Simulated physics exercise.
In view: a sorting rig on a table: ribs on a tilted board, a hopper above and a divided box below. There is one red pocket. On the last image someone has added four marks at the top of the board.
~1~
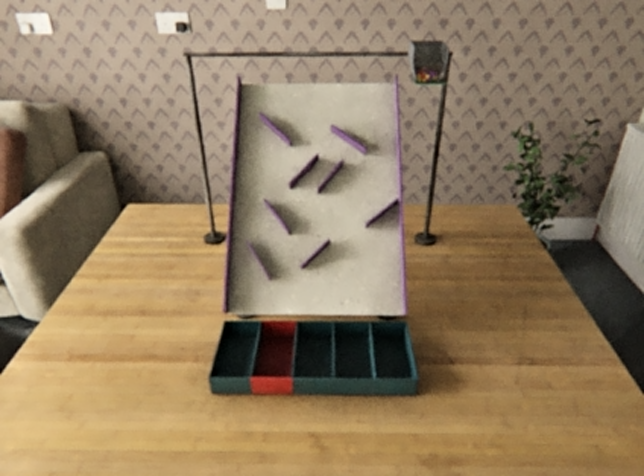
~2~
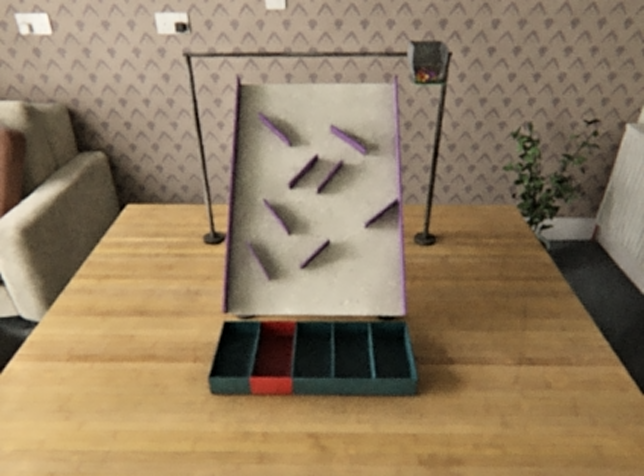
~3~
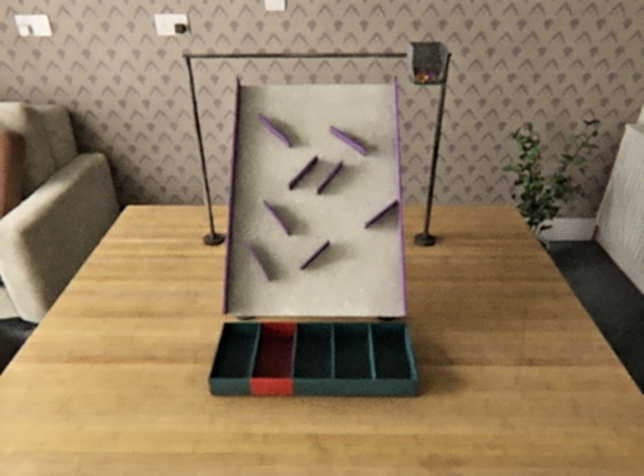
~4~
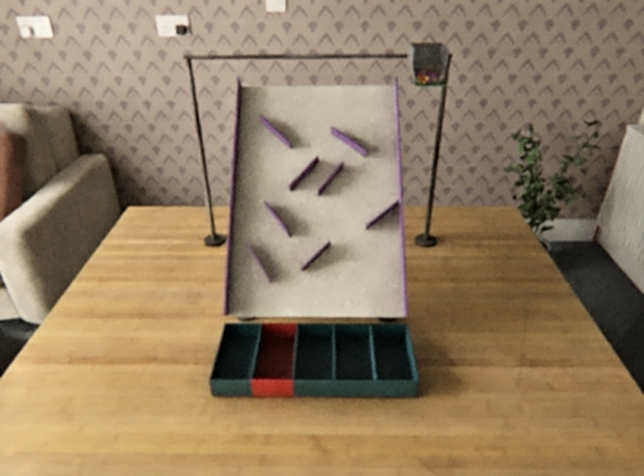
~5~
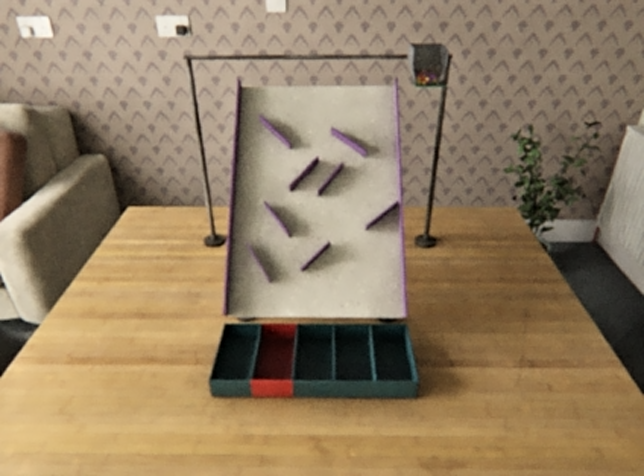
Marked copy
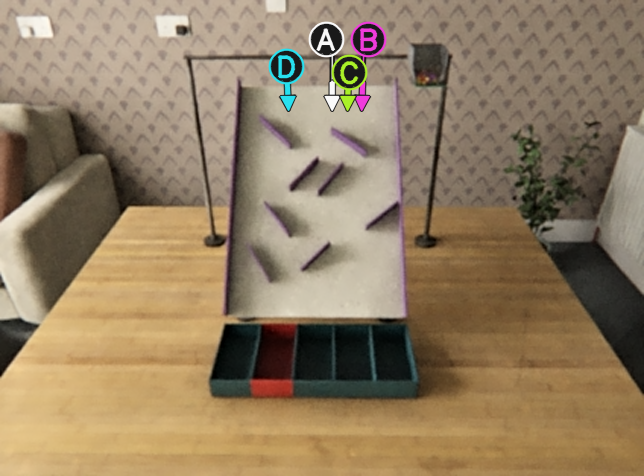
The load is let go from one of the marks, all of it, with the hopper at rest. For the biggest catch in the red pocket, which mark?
Take D.
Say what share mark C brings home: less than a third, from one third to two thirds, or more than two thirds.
Less than a third.
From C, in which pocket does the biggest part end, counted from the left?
The third.
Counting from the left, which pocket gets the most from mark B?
The third from the left.
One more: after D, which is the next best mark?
A.
On the marked copy, mark A meets the board at (332, 105); mark B meets the board at (361, 105); mark C meets the board at (347, 105); mark D meets the board at (288, 105).
If A is chosen, about a third in the red pocket, about half in other pockets, a small part outside the box.
If B is chosen, a small part in the red pocket, most in other pockets, a small part outside the box.
If C is chosen, a small part in the red pocket, about two thirds in other pockets, about a quarter outside the box.
If D is chosen, most in the red pocket, about a quarter in other pockets.
